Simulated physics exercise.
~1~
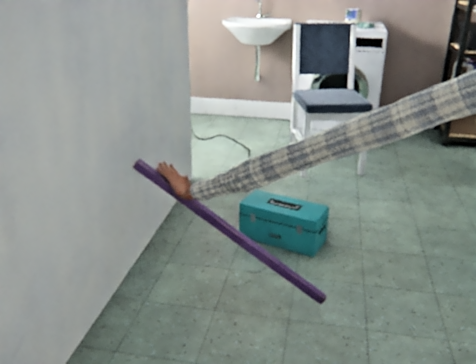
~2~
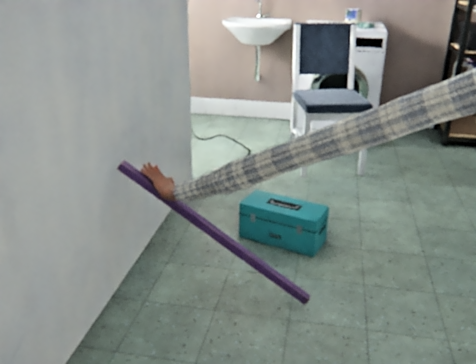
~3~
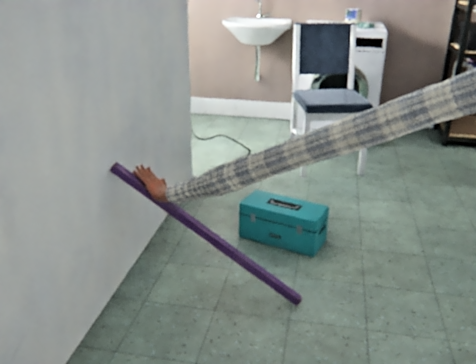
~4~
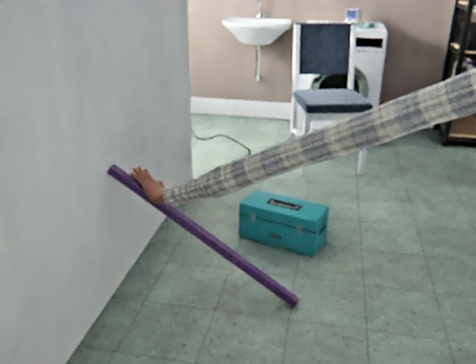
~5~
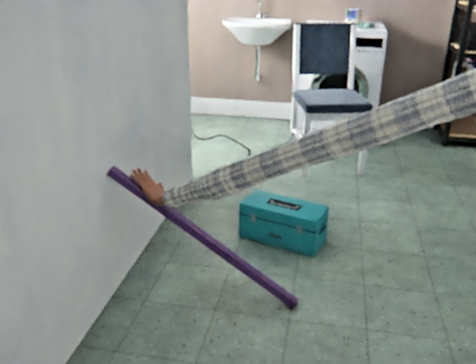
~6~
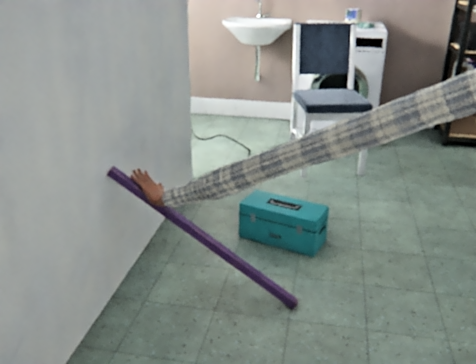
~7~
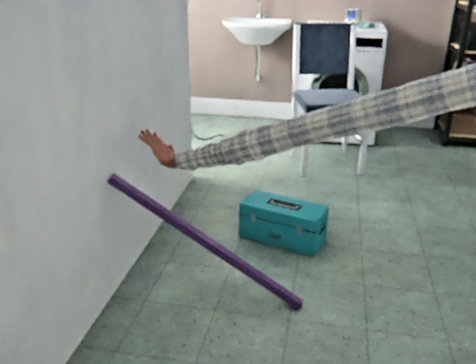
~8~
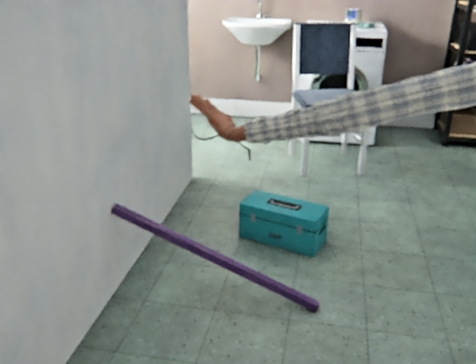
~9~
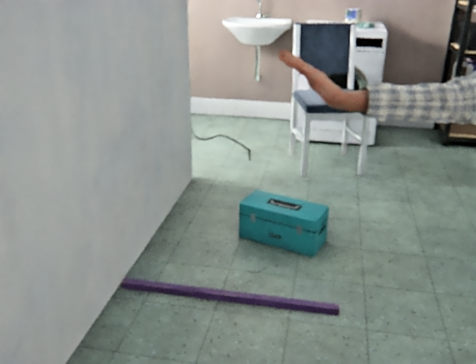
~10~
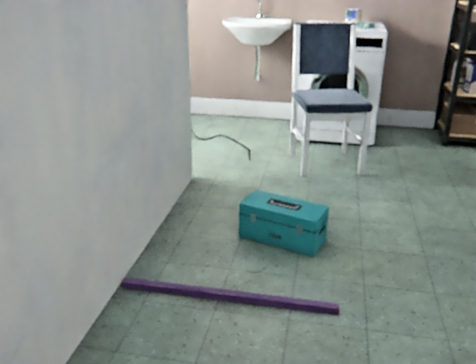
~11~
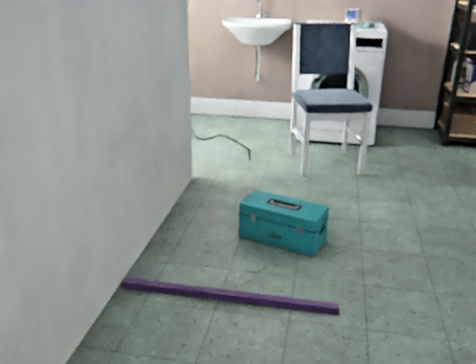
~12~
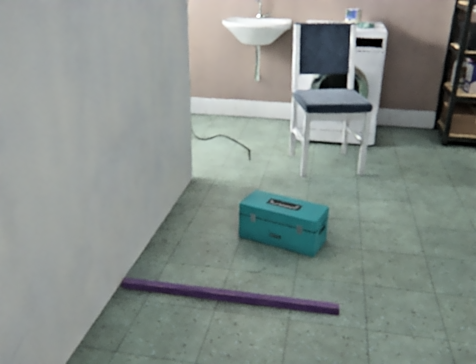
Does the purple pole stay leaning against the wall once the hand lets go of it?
No, the pole slips down the wall after the hand lets go and ends up lying on the floor.
